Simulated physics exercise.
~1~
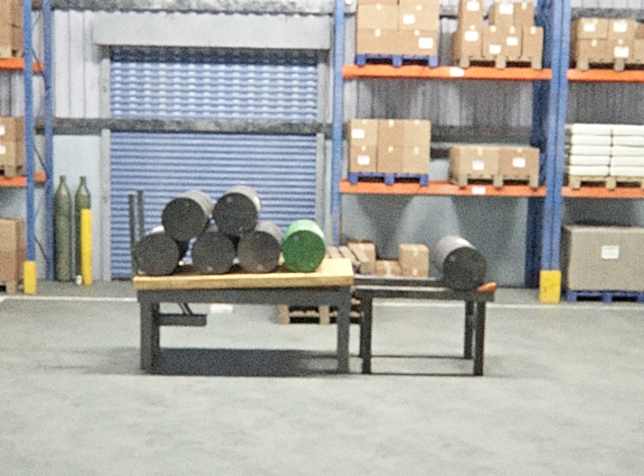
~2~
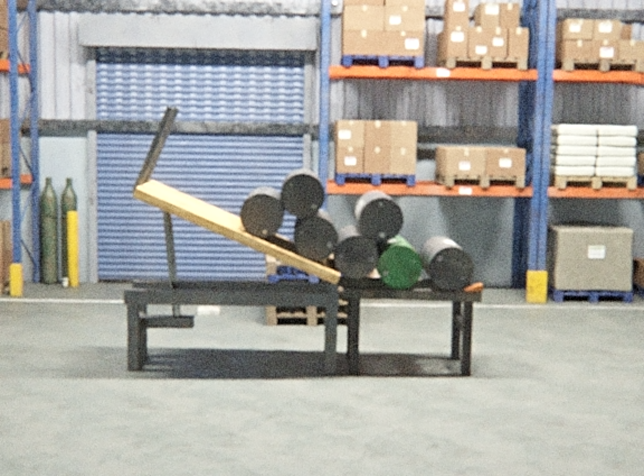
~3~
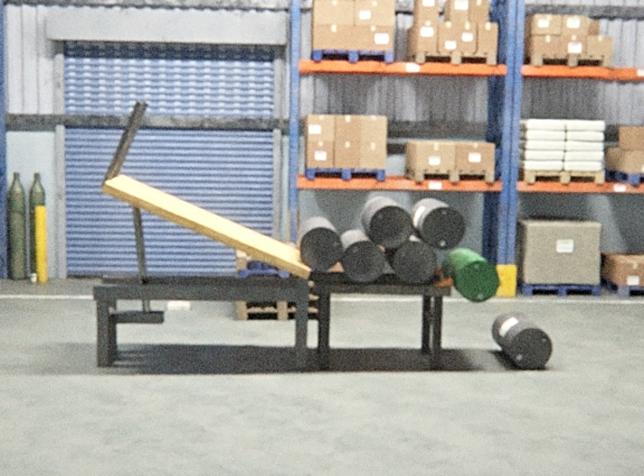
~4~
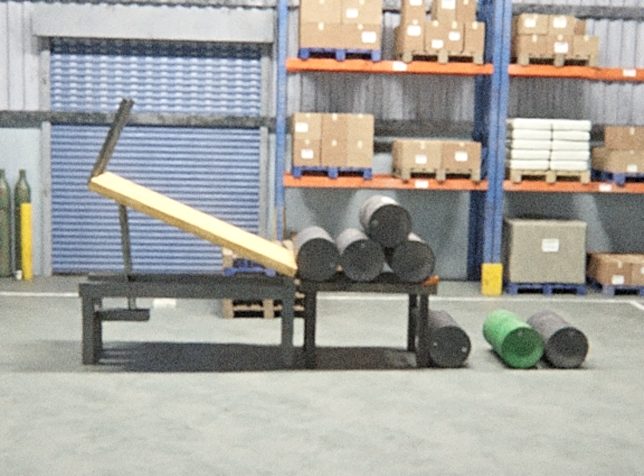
At first, six drums, one of them green, lie on a yellow deck in a warehouse, with another dark drum resting at the right end of the lower rack beside it. The deck tips up on its left side, and the drums roll down to the right onto the rack, crowding against the one already there. A dark drum drops off the far end to the floor, and the green one follows it over the edge. Finally, the green drum lies on the floor between two dark ones, while four dark drums remain piled on the rack beside the tilted deck.
